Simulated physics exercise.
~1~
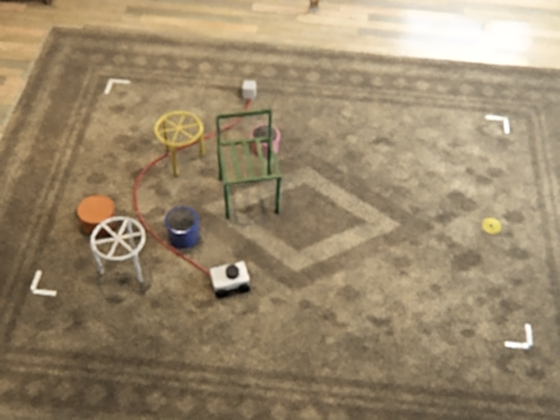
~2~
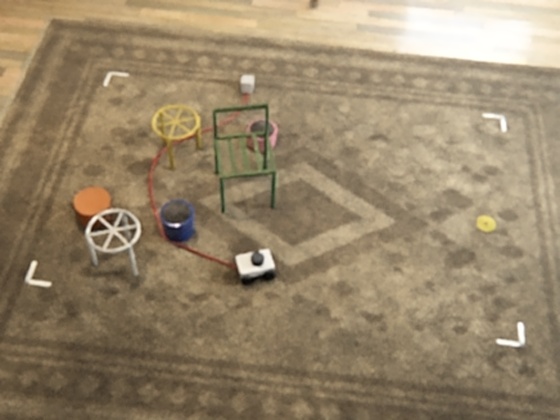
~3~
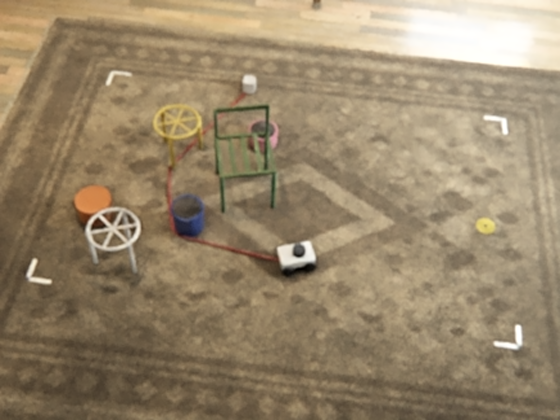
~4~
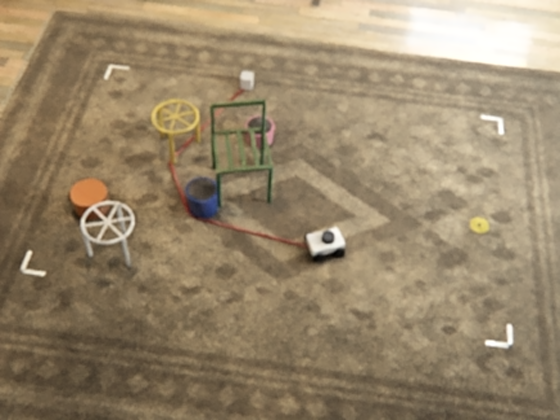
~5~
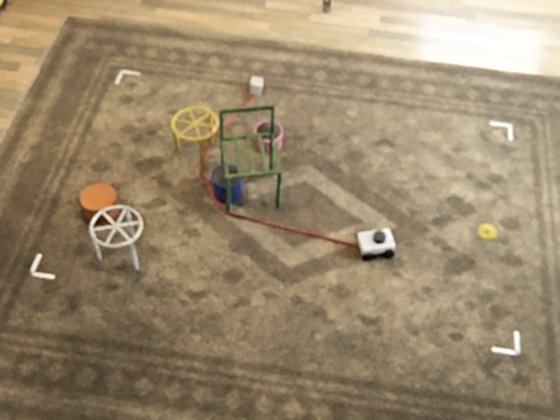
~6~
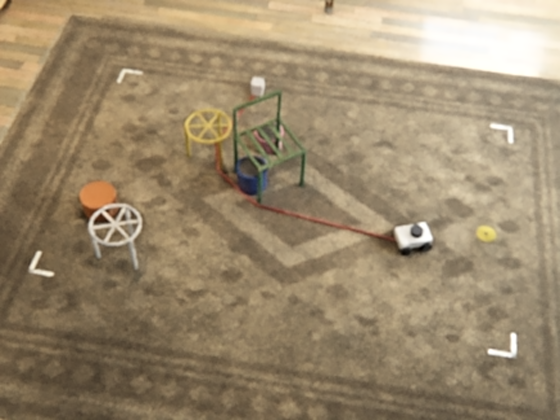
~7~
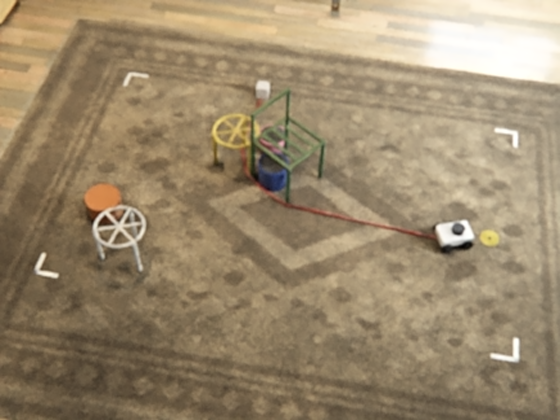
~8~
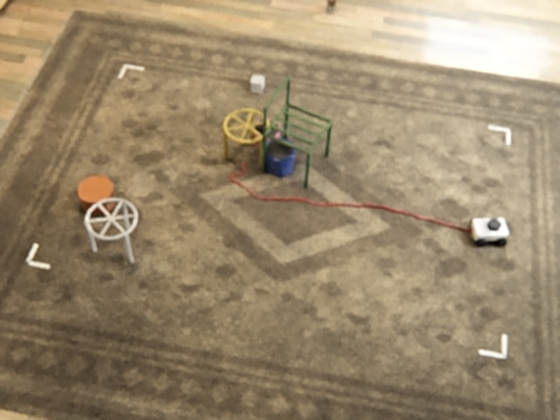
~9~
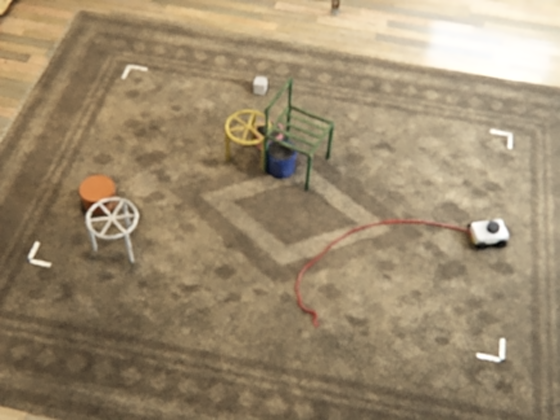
A small white cart drives right, its red lead dragging pot, chair and yellow stool before coming loose.
